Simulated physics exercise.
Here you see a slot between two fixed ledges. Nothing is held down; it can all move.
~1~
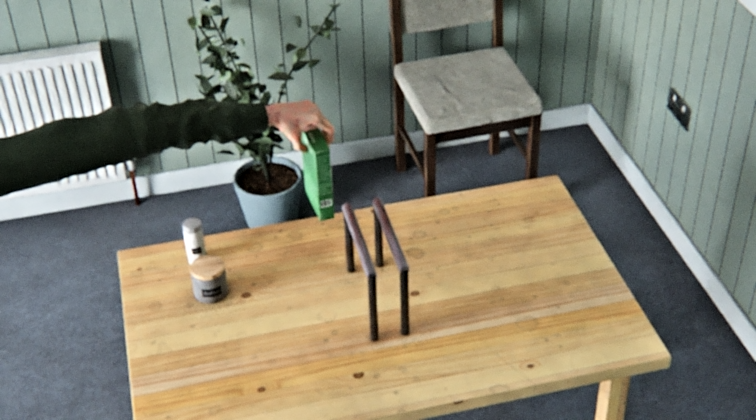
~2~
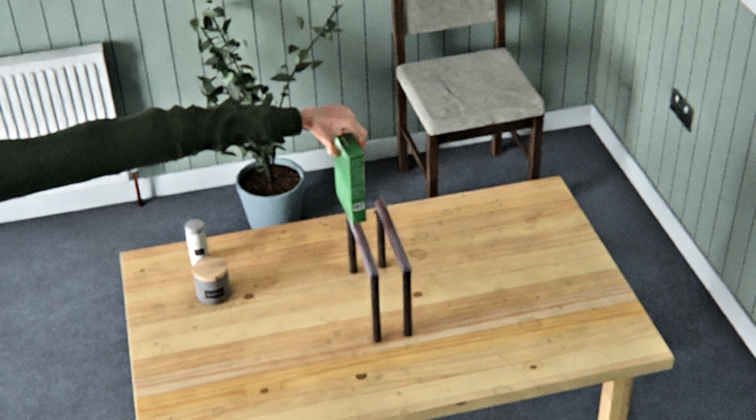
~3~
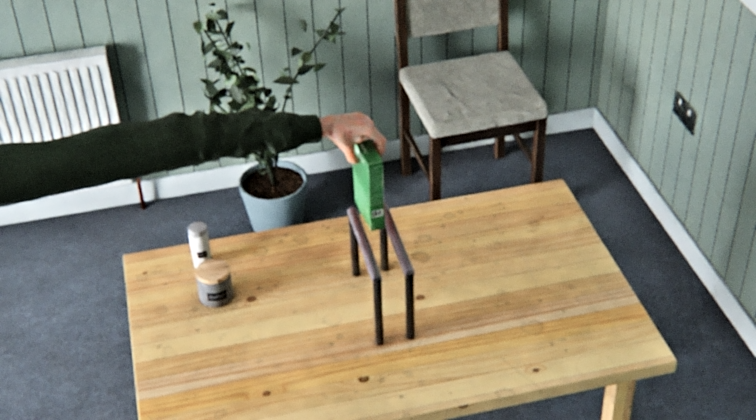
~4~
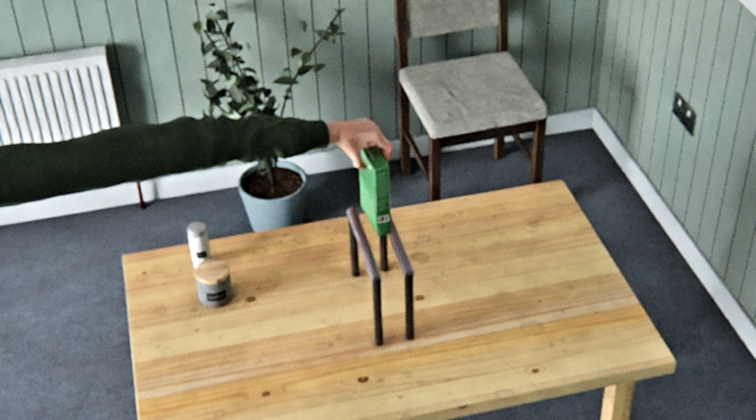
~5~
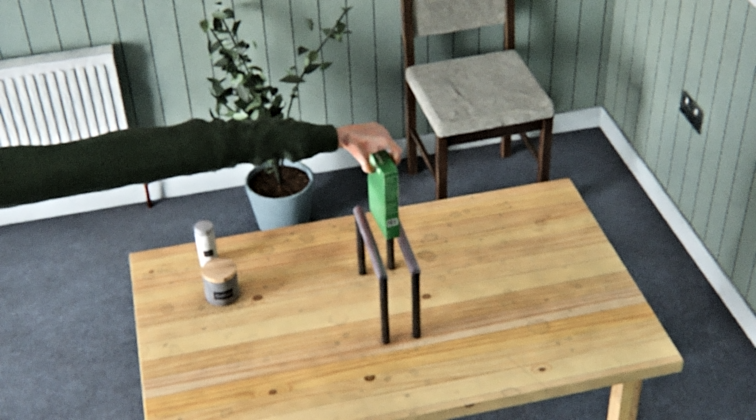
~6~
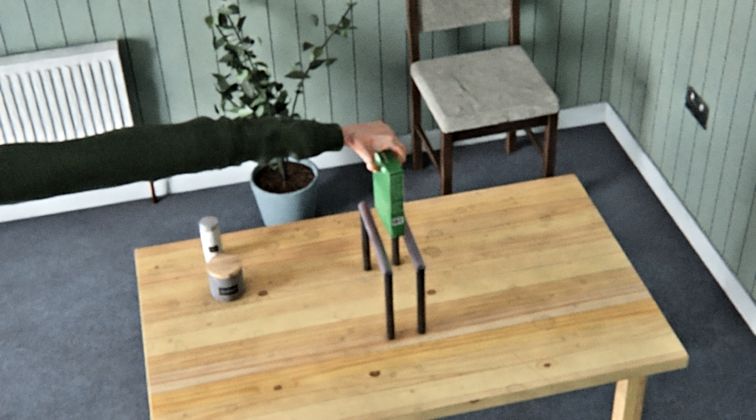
A hand at the end of a dark-sleeved arm carries a green packet rightward from beside the potted plant to just above two dark, parallel rails on legs, slowing over the gap between them while the camera shifts very slightly. The wooden table, seen from above, also holds a white shaker and a grey, wooden-lidded jar at left. Behind it are a white radiator, pale green panelling and a grey-seated chair.
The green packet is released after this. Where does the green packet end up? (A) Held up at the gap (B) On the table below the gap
On the table below the gap.
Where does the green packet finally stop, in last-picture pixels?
Near pixel (392, 271).
Then, 0.20 s later than the last frame, green packet moved a little near (389, 207).
Then, 0.30 s later than the last frame, green packet moved well along near (391, 257).
Then, 0.40 s later than the last frame, green packet moved well along near (391, 263).
Then, 0.50 s later than the last frame, green packet moved well along near (392, 270).
When it is over, moved from the start, green packet; the other 2 as before. End places, in pixels of the last picture, green packet near (392, 271). The packet goes down the gap.
